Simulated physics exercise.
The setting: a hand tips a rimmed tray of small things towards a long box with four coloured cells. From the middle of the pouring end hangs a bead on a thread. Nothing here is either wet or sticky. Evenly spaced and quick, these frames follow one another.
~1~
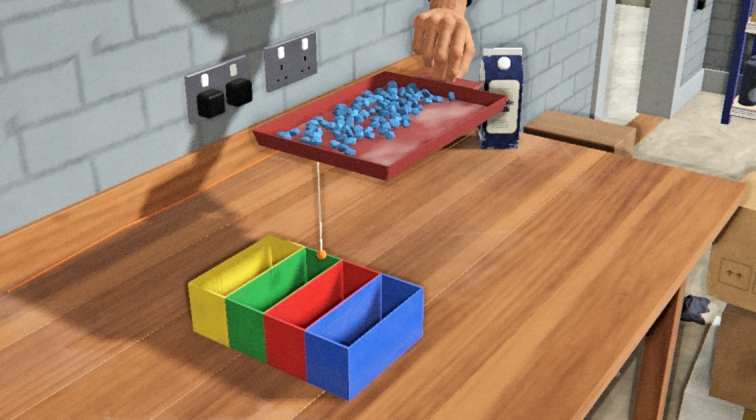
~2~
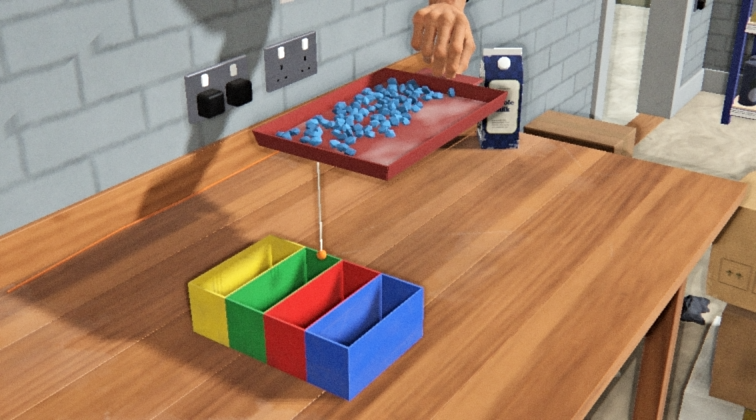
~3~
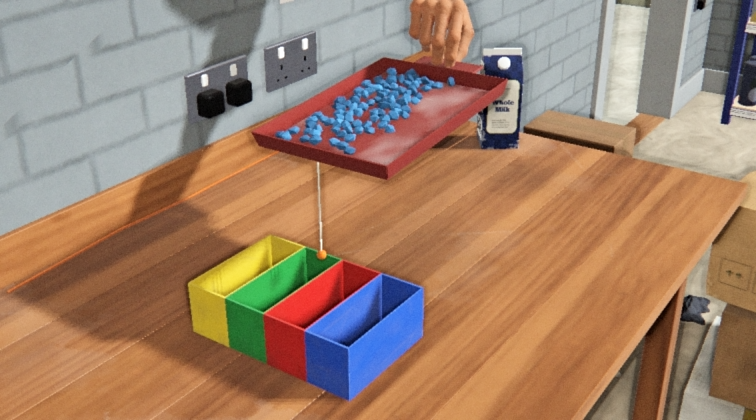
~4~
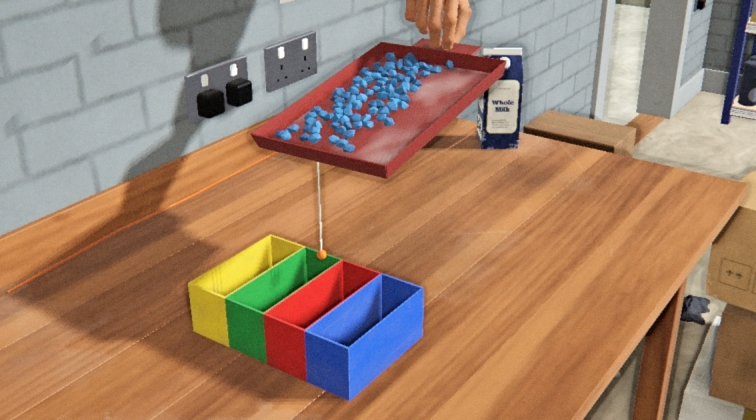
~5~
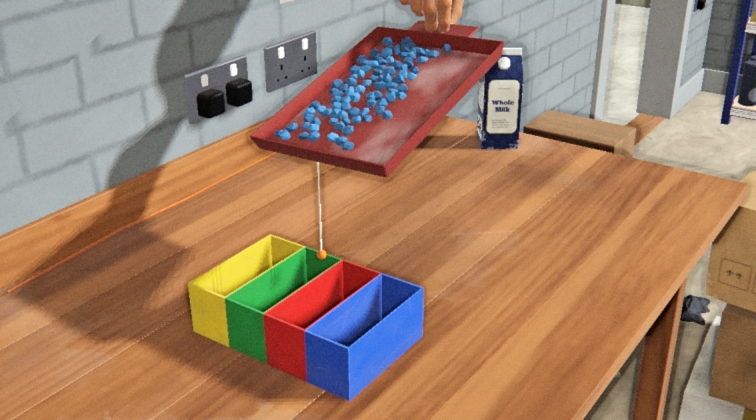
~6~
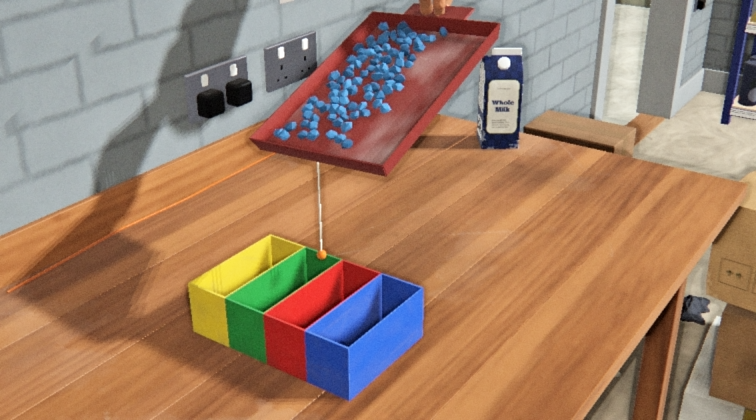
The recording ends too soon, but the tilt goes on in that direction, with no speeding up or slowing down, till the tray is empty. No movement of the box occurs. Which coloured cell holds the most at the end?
The yellow cell holds the most.
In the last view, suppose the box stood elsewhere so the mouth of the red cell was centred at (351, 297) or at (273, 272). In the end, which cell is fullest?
Try 1 - yellow; try 2 - the red cell.
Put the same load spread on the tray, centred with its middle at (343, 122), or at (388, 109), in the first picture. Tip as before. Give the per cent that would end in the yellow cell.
From the first start you get 40 in a hundred, from the second 50 in a hundred.
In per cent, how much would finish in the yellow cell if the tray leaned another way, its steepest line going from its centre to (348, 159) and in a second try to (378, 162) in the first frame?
I'd put it at some 10 % and then some 0 %.
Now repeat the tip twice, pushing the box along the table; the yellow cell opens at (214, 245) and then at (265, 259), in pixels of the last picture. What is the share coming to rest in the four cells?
Near 90 and 80 percent respectively.
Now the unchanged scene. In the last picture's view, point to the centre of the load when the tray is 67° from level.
In the last view, the load is centred close to (288, 142).
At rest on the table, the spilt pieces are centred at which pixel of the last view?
About (162, 306).
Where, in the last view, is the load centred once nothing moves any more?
Roughly pixel (248, 320).
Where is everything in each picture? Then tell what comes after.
The first picture shows corners of the pouring end at (258, 129) and (387, 164), level; middle of the load at (363, 114), aquarium stones; bead on its thread at (322, 255); yellow cell at (209, 310); green cell at (246, 326); red cell at (286, 343); blue cell at (328, 360).
The second picture shows corners of the pouring end at (258, 130) and (387, 164), level; middle of the load at (363, 113).
The third picture shows corners of the pouring end at (257, 131) and (386, 164), tipped barely, lowest at the left corner; middle of the load at (363, 107).
The fourth picture shows corners of the pouring end at (256, 133) and (385, 163), tipped a little, lowest at the left corner; middle of the load at (362, 98).
The fifth picture shows corners of the pouring end at (255, 134) and (383, 163), tipped clearly, lowest at the left corner; middle of the load at (359, 90).
The sixth picture shows corners of the pouring end at (255, 136) and (382, 162), tipped clearly, lowest at the left corner; middle of the load at (357, 82); yellow cell at (209, 310); green cell at (246, 326); red cell at (286, 343); blue cell at (328, 360).
Soon, tray tipped steeply; most on the tray; a small part falling or outside the box.
A while on, tray tipped past a quarter turn; about a quarter on the tray; about a third in the yellow cell; about a quarter in the green cell; a stray few in the red cell; about a quarter falling or outside the box.
Towards the end, tray tipped past a quarter turn; about half in the yellow cell; about a third in the green cell; a small part in the red cell; a stray few in the blue cell; a small part falling or outside the box.
Finally, tray tipped past a quarter turn; about half in the yellow cell; about a third in the green cell; a small part in the red cell; a stray few in the blue cell; a small part outside the box.
